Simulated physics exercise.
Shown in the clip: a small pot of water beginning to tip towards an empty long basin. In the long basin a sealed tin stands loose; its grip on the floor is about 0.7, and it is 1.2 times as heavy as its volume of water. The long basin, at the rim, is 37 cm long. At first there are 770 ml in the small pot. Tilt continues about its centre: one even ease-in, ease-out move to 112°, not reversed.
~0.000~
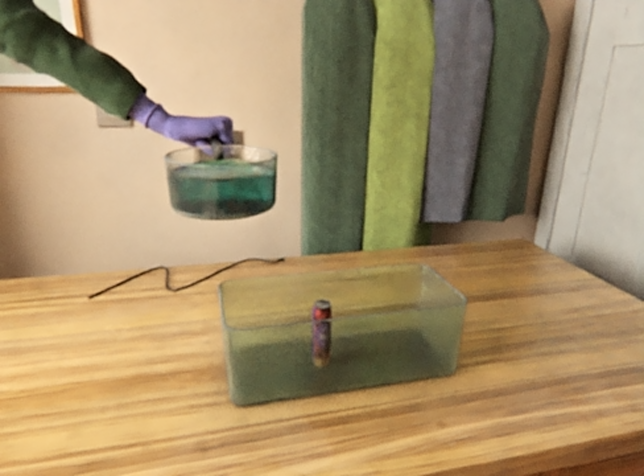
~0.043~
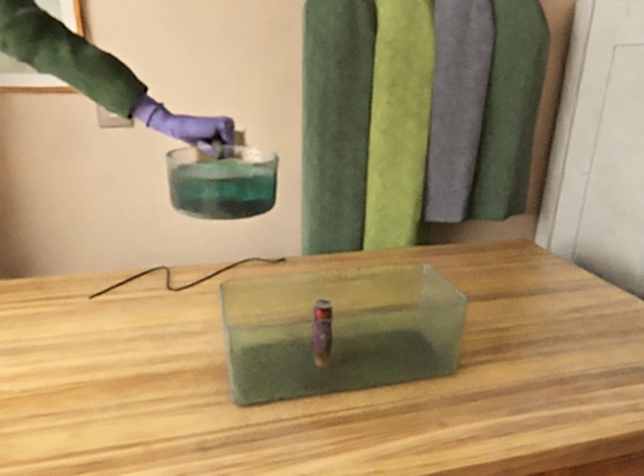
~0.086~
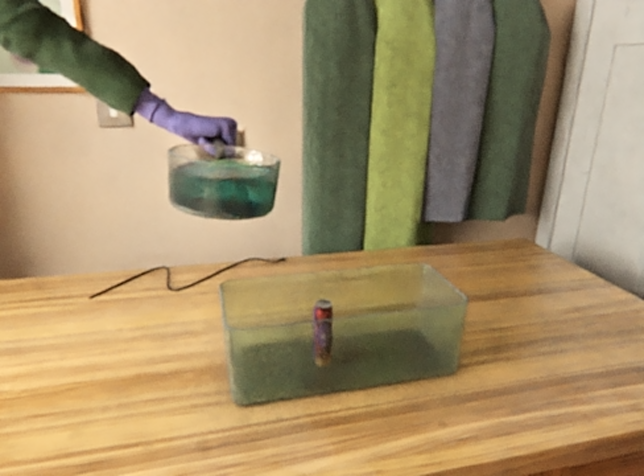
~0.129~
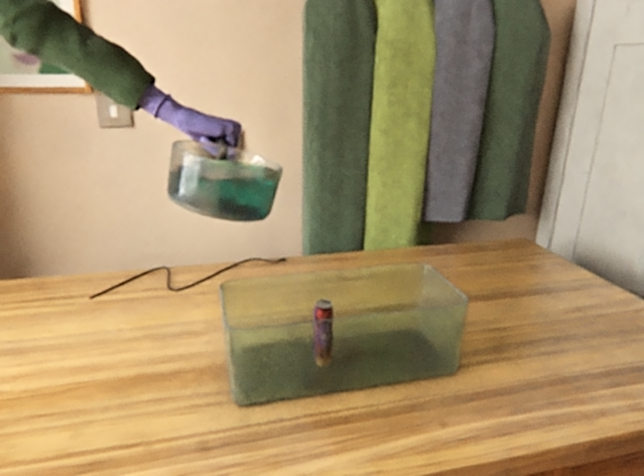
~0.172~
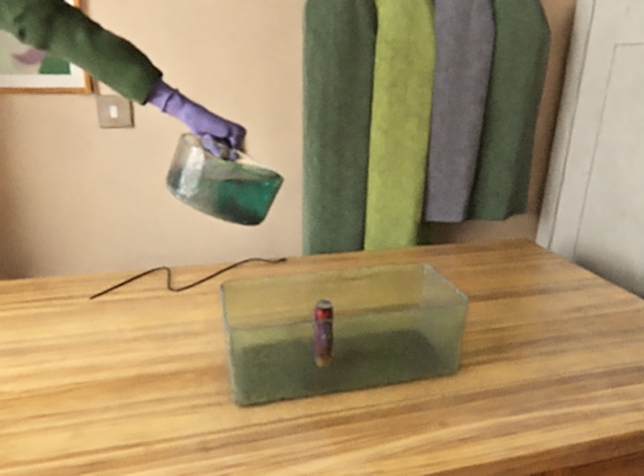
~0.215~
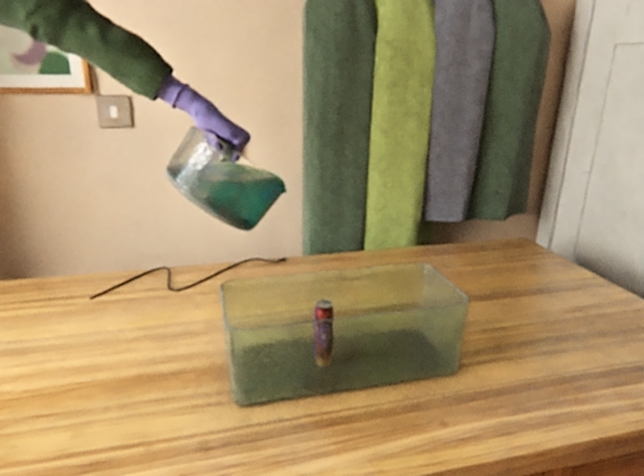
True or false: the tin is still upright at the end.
False.
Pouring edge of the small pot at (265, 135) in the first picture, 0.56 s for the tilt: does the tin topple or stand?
After that, the tin overturns.
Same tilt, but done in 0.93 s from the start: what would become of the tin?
Outcome - the tin remains standing.
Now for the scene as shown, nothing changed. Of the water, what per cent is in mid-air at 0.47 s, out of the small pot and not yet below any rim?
It comes to roughly 60 per cent.
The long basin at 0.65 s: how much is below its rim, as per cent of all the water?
Roughly 90 per cent.
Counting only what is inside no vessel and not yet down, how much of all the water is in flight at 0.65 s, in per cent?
Estimate: About 6 in a hundred.
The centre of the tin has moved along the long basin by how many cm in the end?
Around 9.5 cm.
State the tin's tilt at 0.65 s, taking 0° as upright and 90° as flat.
5°.
Then, 0.47 s in, the tilt is 106° and 17 per cent is still to pour; the tin stands where it began.
Then, 0.65 s in, the tilt is 112° and 3 per cent is still to pour; the tin stands 2 cm from where it began.
Then, 0.84 s in, the tilt is 112° and 0 per cent is still to pour; the tin leans 42°.
Then, 1.05 s in, the tilt is 112° and 0 per cent is still to pour; the tin lies on its side.
Finally, the tin lies on its side.
